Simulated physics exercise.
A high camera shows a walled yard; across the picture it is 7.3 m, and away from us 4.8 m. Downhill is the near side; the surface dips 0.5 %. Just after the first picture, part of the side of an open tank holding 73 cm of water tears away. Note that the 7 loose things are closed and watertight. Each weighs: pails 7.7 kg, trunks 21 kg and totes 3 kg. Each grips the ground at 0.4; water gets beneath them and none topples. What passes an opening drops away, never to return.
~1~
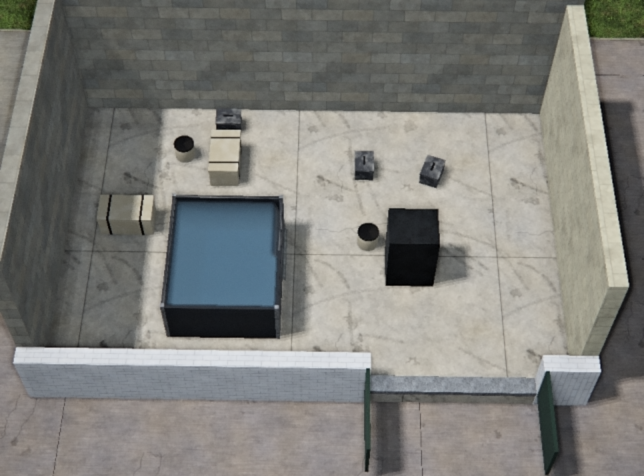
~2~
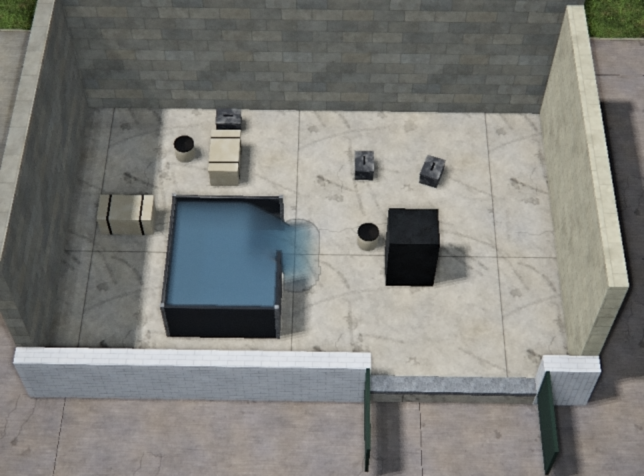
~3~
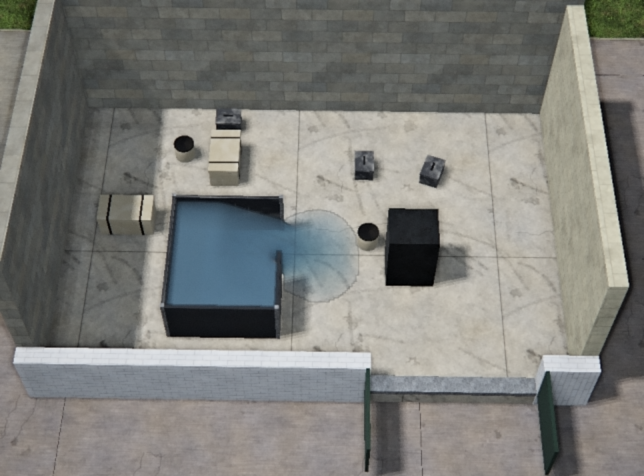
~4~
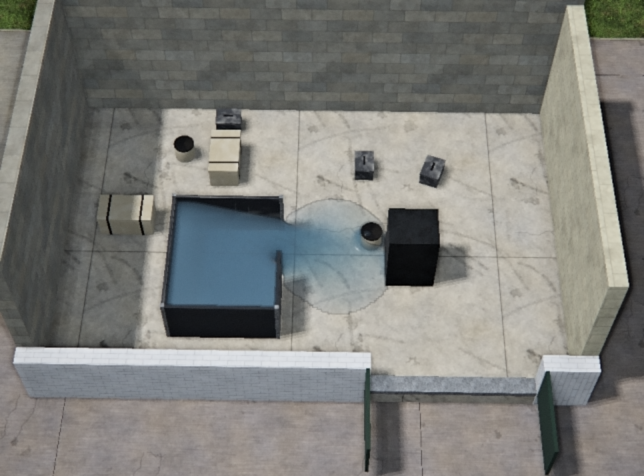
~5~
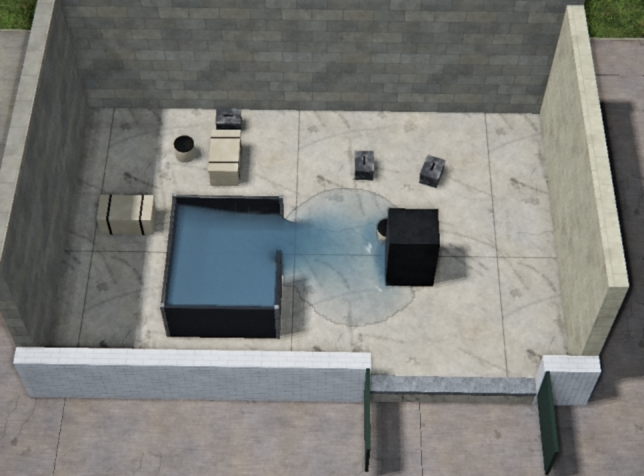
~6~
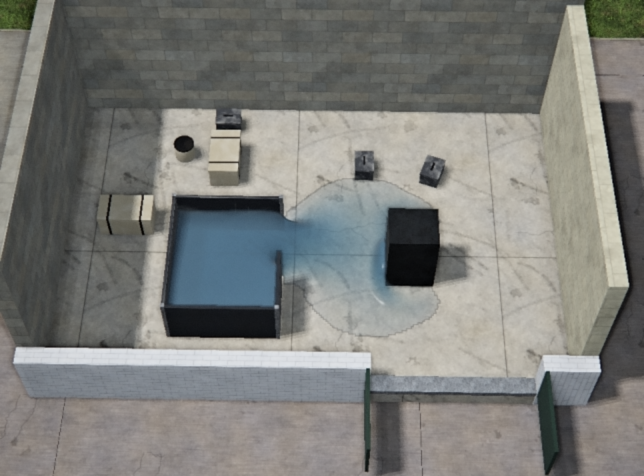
A dark-sided open tank of blue water stands left of centre in a pale concrete yard walled in grey block, seen from a fixed high camera. Tan boxes and a dark pail sit behind and left of it, with small grey objects at the back and a black block and another pail to the right. Water bursts from the tank's right side and spreads, pushing the pail behind the block.
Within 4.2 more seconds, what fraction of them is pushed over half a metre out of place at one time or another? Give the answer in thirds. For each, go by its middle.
One to two thirds.
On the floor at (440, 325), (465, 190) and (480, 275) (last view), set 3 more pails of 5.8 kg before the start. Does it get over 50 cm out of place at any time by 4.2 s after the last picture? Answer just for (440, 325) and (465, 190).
Well, in turn they are above that and above that.
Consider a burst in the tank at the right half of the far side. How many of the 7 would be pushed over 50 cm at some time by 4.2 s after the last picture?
Then 6.
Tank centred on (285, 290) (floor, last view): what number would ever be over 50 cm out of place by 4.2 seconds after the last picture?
The count would be 3.
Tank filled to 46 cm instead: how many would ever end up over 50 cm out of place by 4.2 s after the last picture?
In that case the number is 3.
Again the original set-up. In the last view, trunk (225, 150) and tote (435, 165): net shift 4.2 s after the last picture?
Going in order, that's 0 cm for one and 60 cm for the other.
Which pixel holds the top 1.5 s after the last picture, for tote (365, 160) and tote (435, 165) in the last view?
First near (403, 107), second near (528, 102).
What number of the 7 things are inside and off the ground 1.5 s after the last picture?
3.
Then, 0.4 s after the last picture 1 of 7 are over 50 cm from their spots; 0 afloat.
Then, 1.5 s after the last picture 3 of 7 are over 50 cm from their spots; 3 afloat.
Then, 2.8 s after the last picture 3 of 7 are over 50 cm from their spots; 3 afloat.
Then, 4.2 s after the last picture 3 of 7 are over 50 cm from their spots, and 3 have been at some point; 3 afloat.
